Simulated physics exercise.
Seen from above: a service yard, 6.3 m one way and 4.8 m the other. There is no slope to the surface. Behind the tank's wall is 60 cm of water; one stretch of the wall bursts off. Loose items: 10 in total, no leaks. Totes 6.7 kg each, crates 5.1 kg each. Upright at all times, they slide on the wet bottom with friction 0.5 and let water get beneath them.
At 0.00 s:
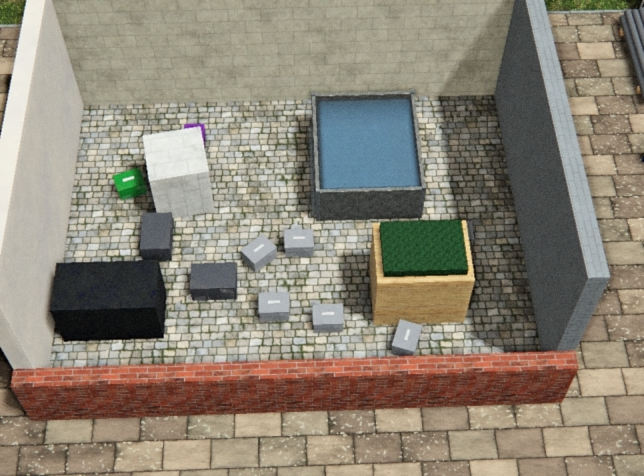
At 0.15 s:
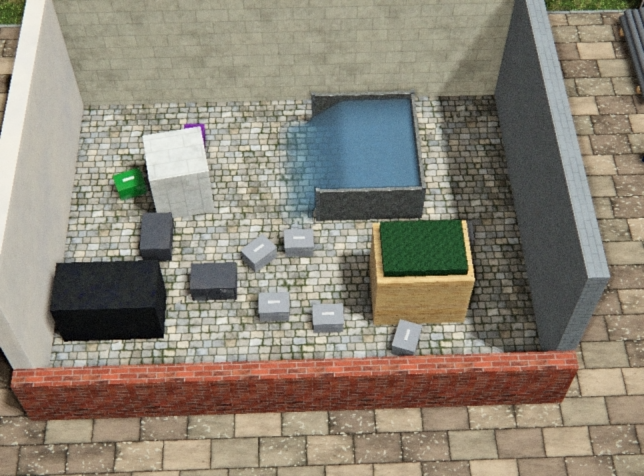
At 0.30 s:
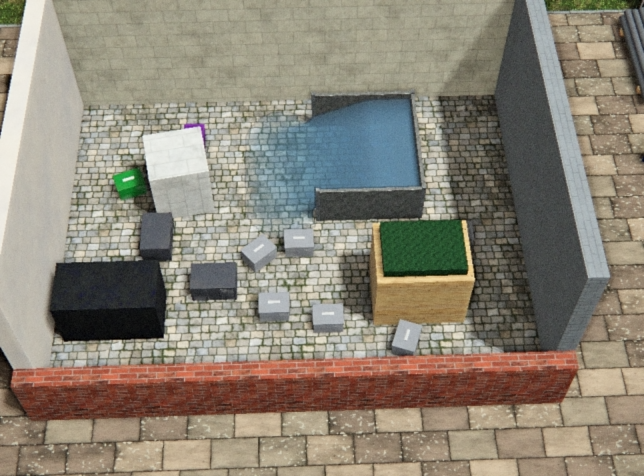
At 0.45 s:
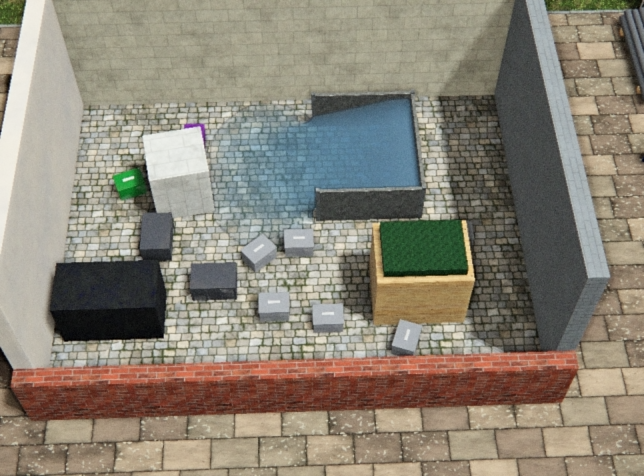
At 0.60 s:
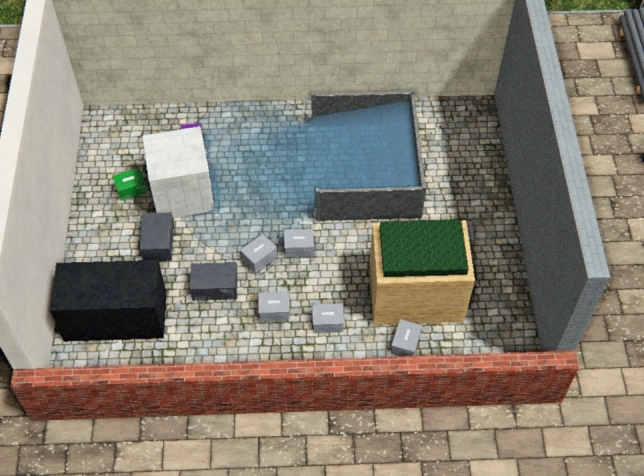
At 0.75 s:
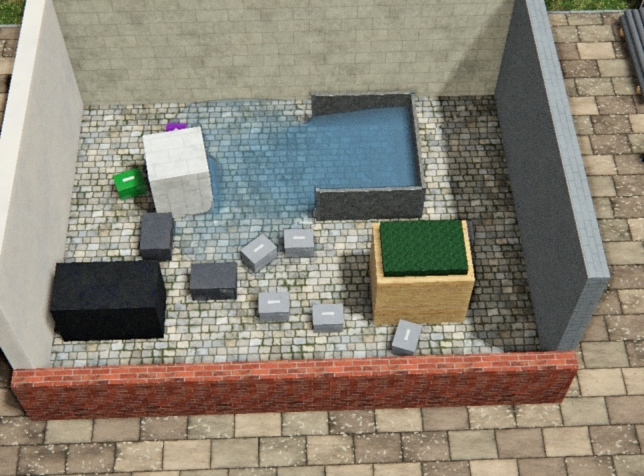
We see a walled yard from above as the left side of a water-filled tank gives way and water spreads left across the paving around a white block, nudging a purple tote slightly left while the other items stay put.
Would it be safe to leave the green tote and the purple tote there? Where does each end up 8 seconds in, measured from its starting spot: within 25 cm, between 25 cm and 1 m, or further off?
My prediction: The green tote should get washed far off. The purple tote should get washed far off.
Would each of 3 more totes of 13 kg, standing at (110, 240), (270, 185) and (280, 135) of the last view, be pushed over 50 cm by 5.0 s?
In the order listed: Across the line; across the line; across the line.
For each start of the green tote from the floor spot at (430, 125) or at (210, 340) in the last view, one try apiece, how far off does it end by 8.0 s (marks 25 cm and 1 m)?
Run 1: It remains nearly still. Run 2: It is pushed far off.
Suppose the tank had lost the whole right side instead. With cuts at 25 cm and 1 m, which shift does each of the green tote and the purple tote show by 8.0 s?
Under that change the green tote would sit tight and the purple tote would be borne far.
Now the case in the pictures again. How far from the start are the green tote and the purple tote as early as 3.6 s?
About 120 cm and 200 cm, respectively.
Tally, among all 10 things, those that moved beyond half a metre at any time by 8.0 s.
The tally stands at 9.
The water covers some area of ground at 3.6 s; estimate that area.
My estimate is roughly 18 m2.
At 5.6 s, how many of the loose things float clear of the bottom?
At that instant the tally stands at 7.
After 1.6 s the green tote is near (129, 179), 0.0 m from its start, aground; the purple tote is near (87, 114), 1.6 m from its start, afloat; 1 afloat.
After 3.6 s the green tote is near (170, 233), 1.2 m from its start, aground; the purple tote is near (130, 227), 1.9 m from its start, afloat; 2 afloat.
After 5.6 s the green tote is near (300, 267), 2.9 m from its start, afloat; the purple tote is near (274, 276), 2.7 m from its start, afloat; 7 afloat.
After 8.0 s the green tote is near (367, 333), 4.2 m from its start, afloat; the purple tote is near (384, 358), 4.5 m from its start, afloat; 7 afloat.
